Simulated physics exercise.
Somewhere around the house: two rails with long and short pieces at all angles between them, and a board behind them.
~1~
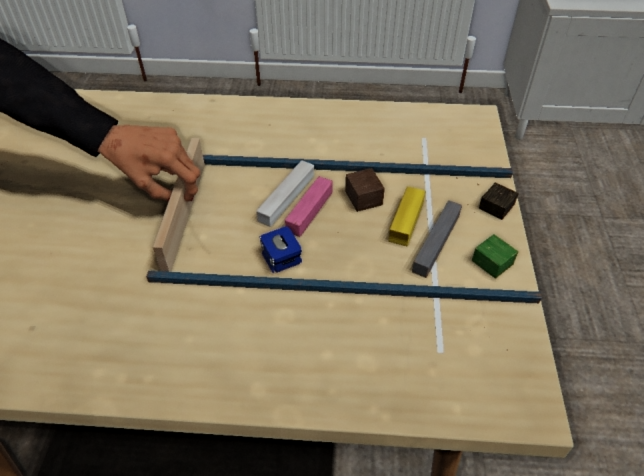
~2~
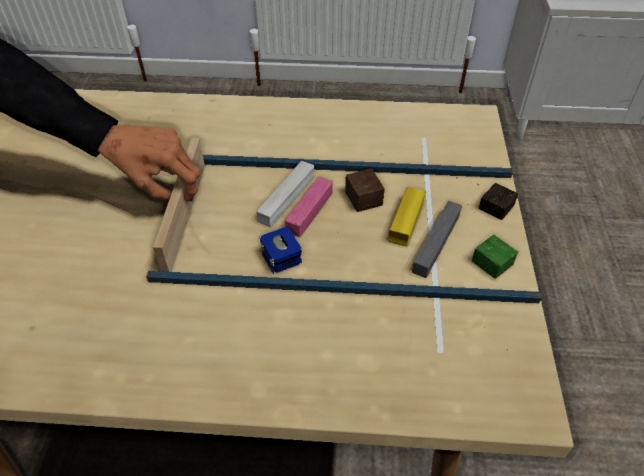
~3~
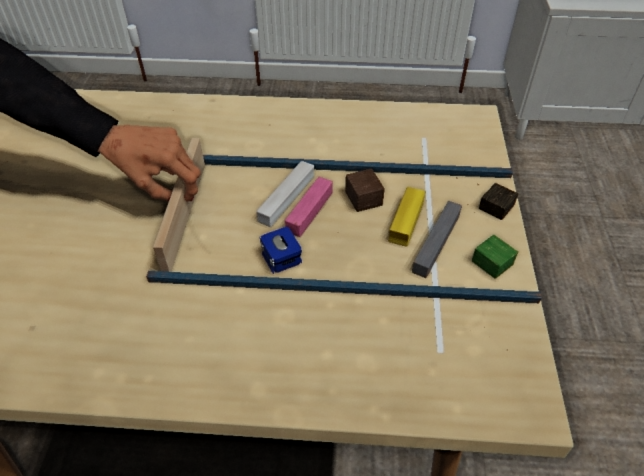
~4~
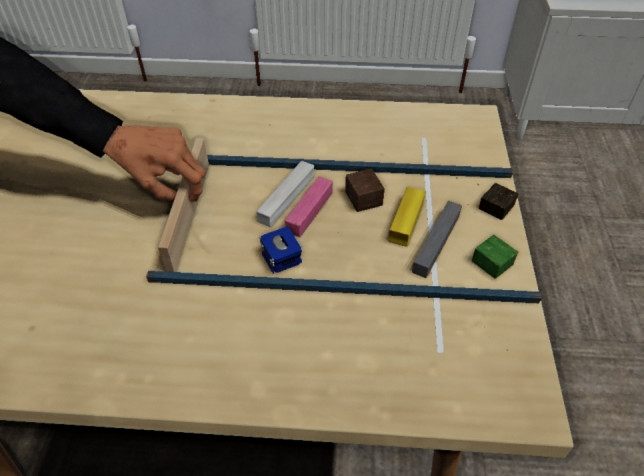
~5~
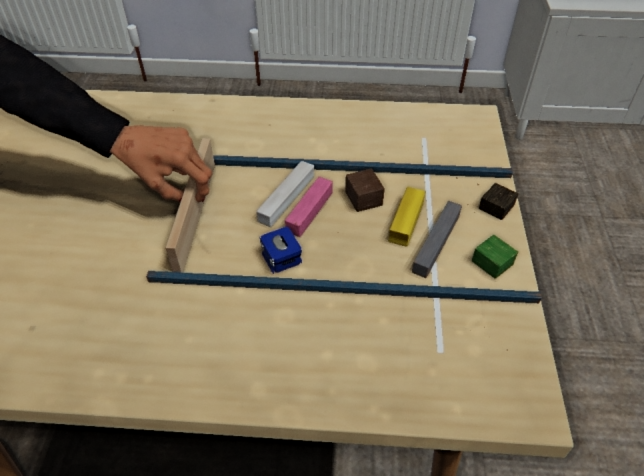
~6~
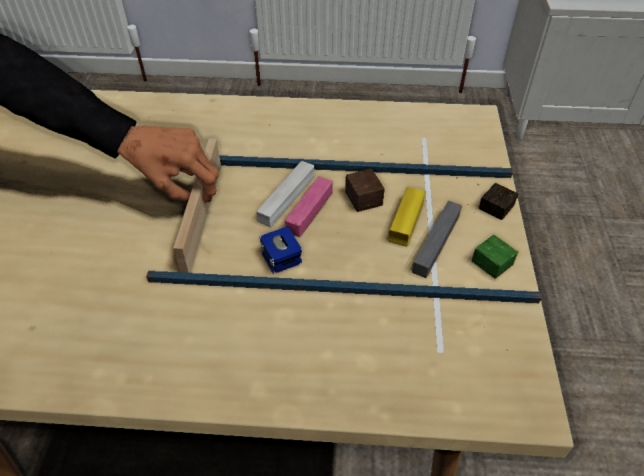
On a wooden table, a hand slides a board slightly right between two rails.
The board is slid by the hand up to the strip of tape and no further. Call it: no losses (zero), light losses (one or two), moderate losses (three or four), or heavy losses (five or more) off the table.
No losses.
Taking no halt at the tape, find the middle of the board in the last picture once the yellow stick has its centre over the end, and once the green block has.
First near (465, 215), second near (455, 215).
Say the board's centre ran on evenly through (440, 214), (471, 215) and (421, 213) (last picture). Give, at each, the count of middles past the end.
Counts per position: 0 / 4 / 0.
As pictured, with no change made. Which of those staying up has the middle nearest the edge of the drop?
That would be the black block.
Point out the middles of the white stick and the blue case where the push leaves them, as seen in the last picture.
First (437, 199), then (451, 265).
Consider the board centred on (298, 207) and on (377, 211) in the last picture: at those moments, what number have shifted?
Up to then 3, and up to the other point 6.
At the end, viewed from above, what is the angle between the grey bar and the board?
Somewhere near 30 degrees, I'd say.
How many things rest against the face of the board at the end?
The number is 2.
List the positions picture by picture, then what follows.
Black block (499, 201); green block (495, 256); grey bar (438, 238); board (182, 201); tape (431, 228), in the first picture.
Green block (495, 257); white stick (287, 193), in the second picture.
Grey bar (438, 238); blue case (281, 251), in the third picture.
Black block (498, 201); brown block (364, 190), in the fourth picture.
Green block (495, 257); board (193, 202), in the fifth picture.
Black block (498, 201); green block (495, 257); grey bar (438, 238); board (200, 202); tape (431, 228), in the sixth picture.
Soon after, none off yet; black block at rest near (498, 201); green block at rest near (495, 257); grey bar at rest near (438, 238).
In the end, the number that fall off is zero.
